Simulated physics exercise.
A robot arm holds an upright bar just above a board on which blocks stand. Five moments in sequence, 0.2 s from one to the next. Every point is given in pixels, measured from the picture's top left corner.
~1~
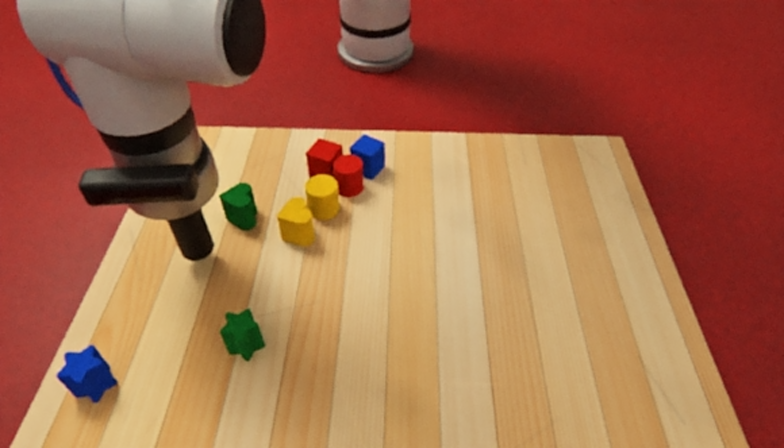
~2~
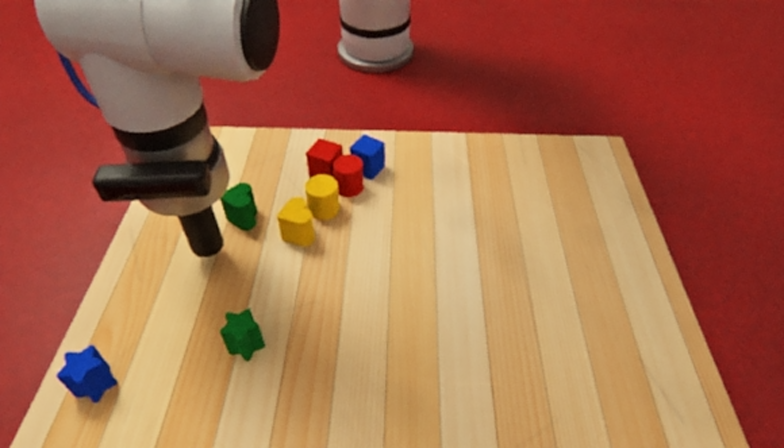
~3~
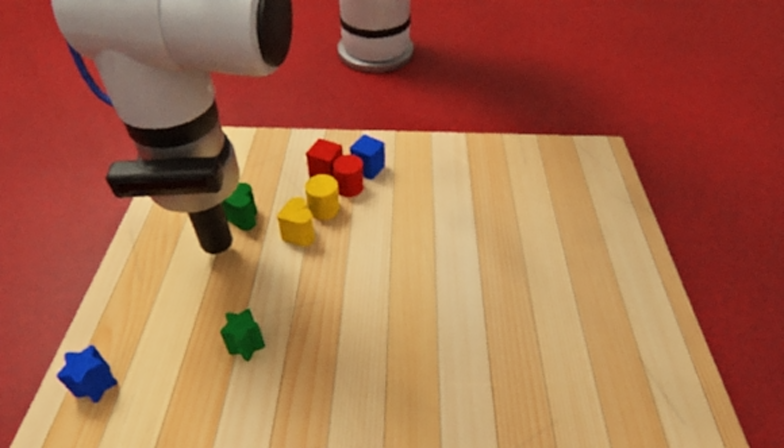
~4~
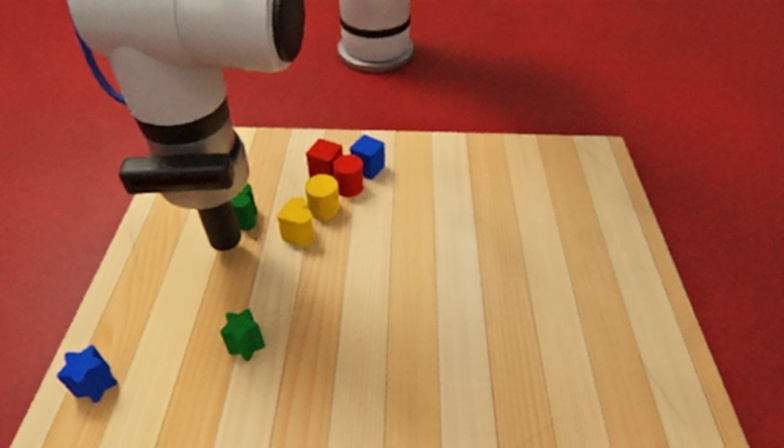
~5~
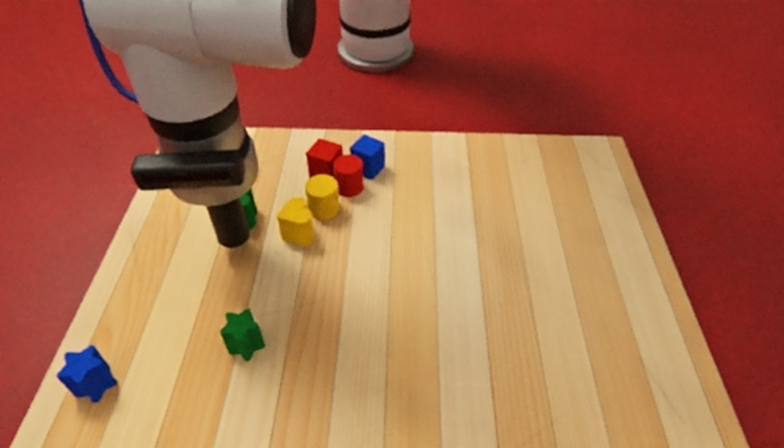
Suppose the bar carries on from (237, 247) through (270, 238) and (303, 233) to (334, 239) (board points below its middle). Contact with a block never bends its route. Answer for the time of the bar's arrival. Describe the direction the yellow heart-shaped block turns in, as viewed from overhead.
Viewed from above, counterclockwise.
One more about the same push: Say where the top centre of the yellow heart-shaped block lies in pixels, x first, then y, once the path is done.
In the picture, that point is around (361, 209).
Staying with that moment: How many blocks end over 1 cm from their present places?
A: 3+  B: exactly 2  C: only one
The correct letter is C.
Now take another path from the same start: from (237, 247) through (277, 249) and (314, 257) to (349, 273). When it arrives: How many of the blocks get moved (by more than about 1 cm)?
It moves one block.
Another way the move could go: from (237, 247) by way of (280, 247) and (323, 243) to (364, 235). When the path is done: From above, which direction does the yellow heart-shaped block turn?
Its rotation is counterclockwise.
On the path given first. One third of the way, bar (269, 227); yellow heart-shaped block (300, 210).
Two thirds of the way, bar (302, 222); yellow heart-shaped block (329, 207), turned 35° anticlockwise; yellow round block (324, 183).
At the end, bar (333, 229); green heart-shaped block still; yellow heart-shaped block (361, 209), turned 60° anticlockwise; yellow round block (324, 183).
